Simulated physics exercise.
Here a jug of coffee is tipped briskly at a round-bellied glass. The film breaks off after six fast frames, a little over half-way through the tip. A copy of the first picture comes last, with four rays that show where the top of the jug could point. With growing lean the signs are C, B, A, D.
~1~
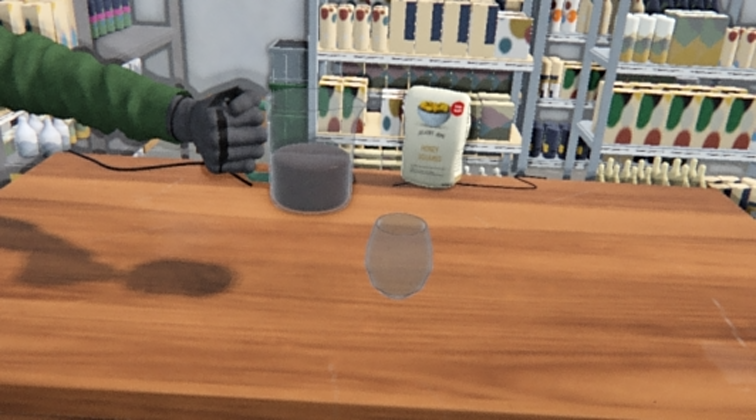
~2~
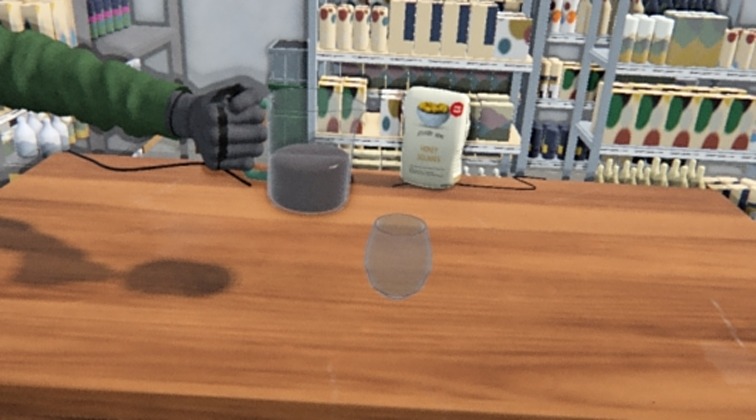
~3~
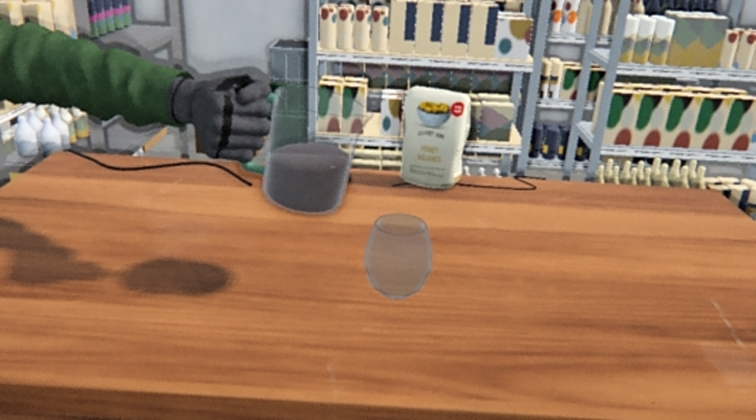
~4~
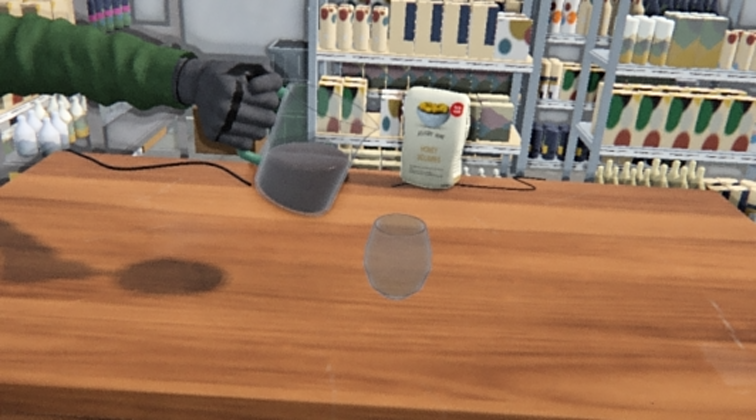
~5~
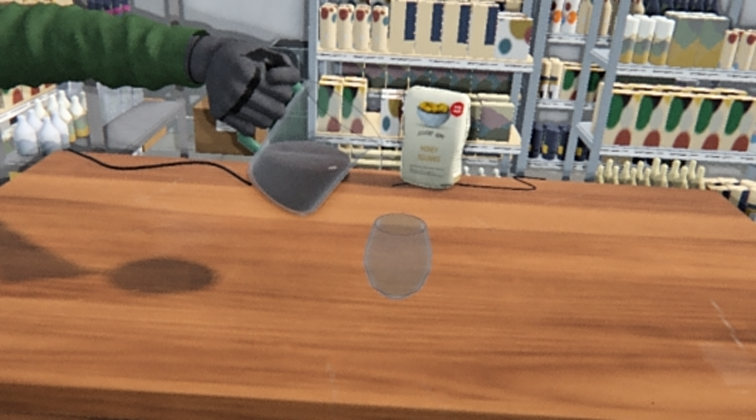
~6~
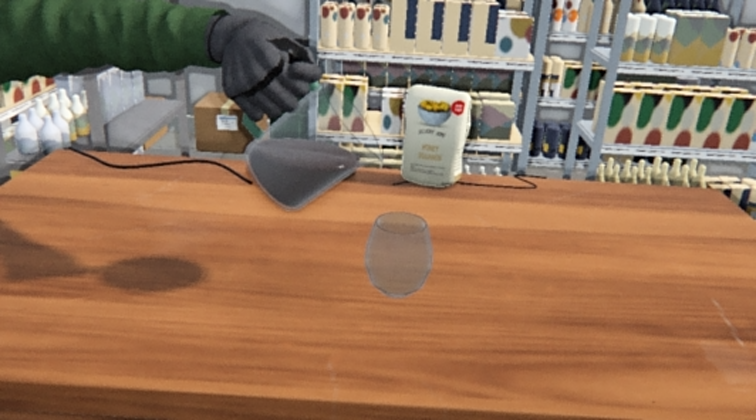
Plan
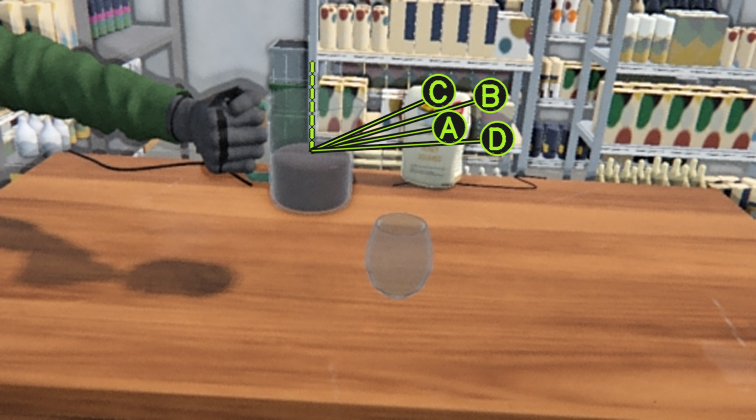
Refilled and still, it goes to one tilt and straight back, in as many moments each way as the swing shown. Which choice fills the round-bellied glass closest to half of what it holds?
Line A.
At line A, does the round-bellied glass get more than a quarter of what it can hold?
Yes.
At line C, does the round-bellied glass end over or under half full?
Under.
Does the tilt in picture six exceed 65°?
No, it does not.
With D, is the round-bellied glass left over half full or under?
Over half.
On the marked copy, A at (432, 129); B at (474, 101); C at (423, 101); D at (480, 140).
With A, the round-bellied glass ends with about 51 % of what it can hold.
With B, the round-bellied glass ends with about 33 % of what it can hold.
With C, the round-bellied glass ends with about 16 % of what it can hold.
With D, the round-bellied glass ends with about 65 % of what it can hold; 6 % of the coffee is spilt.
